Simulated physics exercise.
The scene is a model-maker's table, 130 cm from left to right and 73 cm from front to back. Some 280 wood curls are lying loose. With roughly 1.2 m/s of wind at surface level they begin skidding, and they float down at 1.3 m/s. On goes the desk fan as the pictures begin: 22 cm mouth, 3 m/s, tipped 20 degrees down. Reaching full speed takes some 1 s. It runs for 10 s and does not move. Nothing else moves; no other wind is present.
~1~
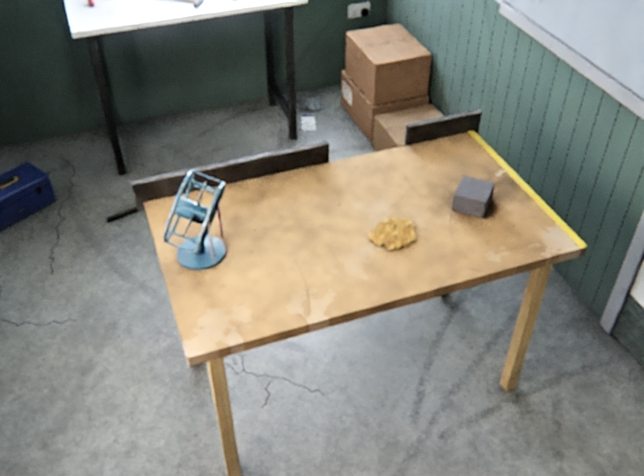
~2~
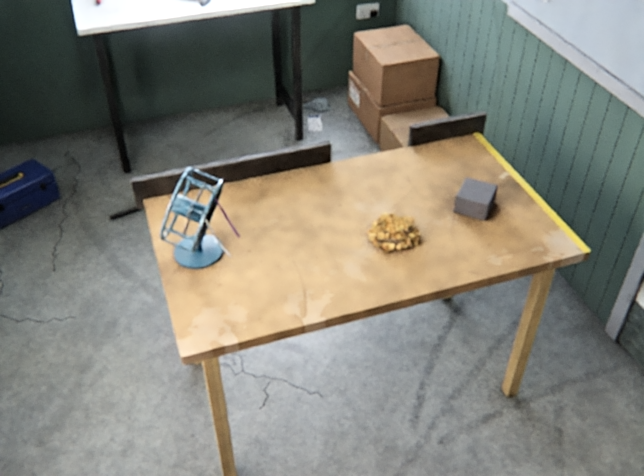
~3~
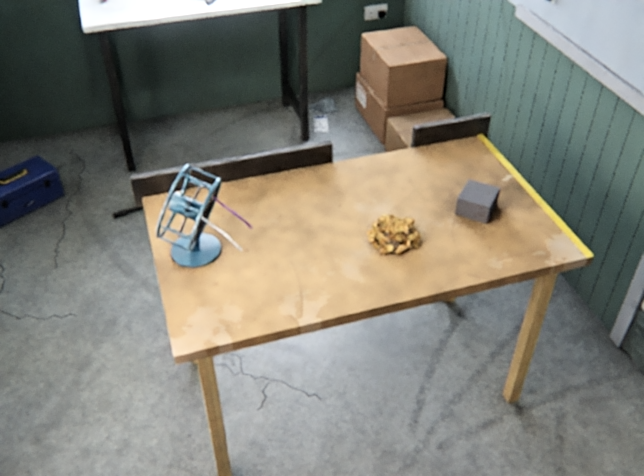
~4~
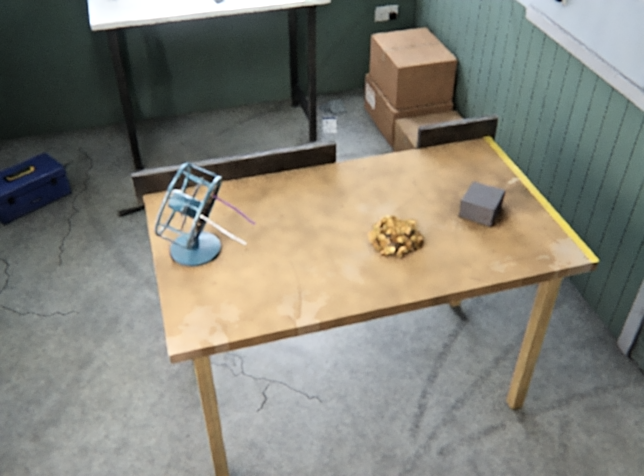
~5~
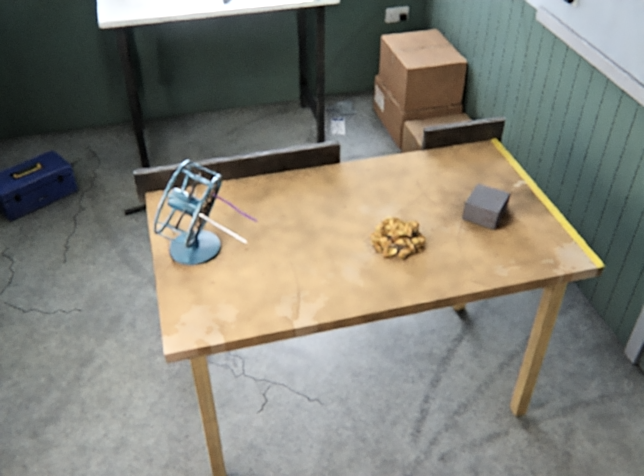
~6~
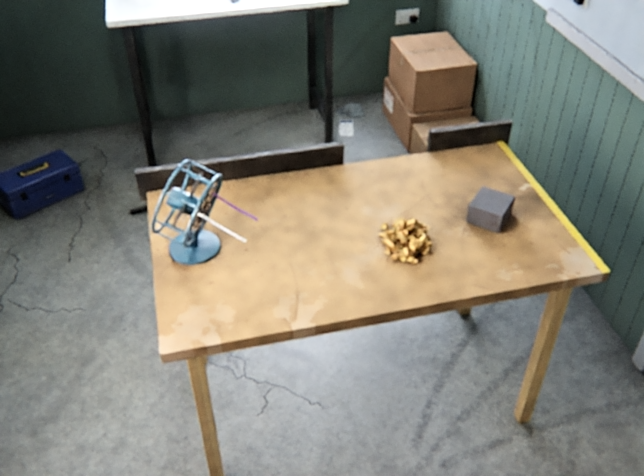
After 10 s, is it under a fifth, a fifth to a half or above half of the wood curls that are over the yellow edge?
Share over the yellow edge, noted: The greater part.
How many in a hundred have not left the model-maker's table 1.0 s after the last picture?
Estimated share: Close to 40 percent.
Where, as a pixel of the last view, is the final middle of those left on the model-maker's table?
Centre point: About (473, 220).
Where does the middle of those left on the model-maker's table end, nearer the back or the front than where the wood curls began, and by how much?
The middle ends up shifted toward the far edge, about 5 cm.
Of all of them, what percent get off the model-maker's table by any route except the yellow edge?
That works out to near 4 per cent.
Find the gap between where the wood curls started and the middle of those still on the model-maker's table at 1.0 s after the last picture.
About 25 cm.
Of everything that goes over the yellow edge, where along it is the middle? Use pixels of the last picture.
At roughly pixel (583, 239).
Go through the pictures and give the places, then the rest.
In the first frame, the middle of the wood curls is near (394, 234), none has stirred yet and the mouth of the desk fan is at (195, 212).
In the second frame, the middle of the wood curls is near (394, 227), about 5 % have left their places and the yellow edge is centred on (529, 186).
In the third frame, the middle of the wood curls is near (394, 228), about 5 % have left their places and the top of a block is at (479, 193).
In the fourth frame, the middle of the wood curls is near (396, 230) and about 5 % have left their places.
In the fifth frame, the middle of the wood curls is near (398, 231) and about 5 % have left their places.
In the sixth frame, the middle of the wood curls is near (407, 241), the farthest in sight from the desk fan is at (429, 247) and about 50 % have left their places.
Then, 1.0 s after the last picture, 59 % are over the yellow edge; the middle of those still in play is near (472, 223); 71 % have settled or left.
Then, 2.2 s after the last picture, 65 % are over the yellow edge; the middle of those still in play is near (473, 220); 82 % have settled or left.
Then, 4.6 s after the last picture, 70 % are over the yellow edge; the middle of those still in play is near (473, 220); 88 % have settled or left.
Then, 9.1 s after the last picture, at the end, 73 % are over the yellow edge; the middle of those still in play is near (473, 220).
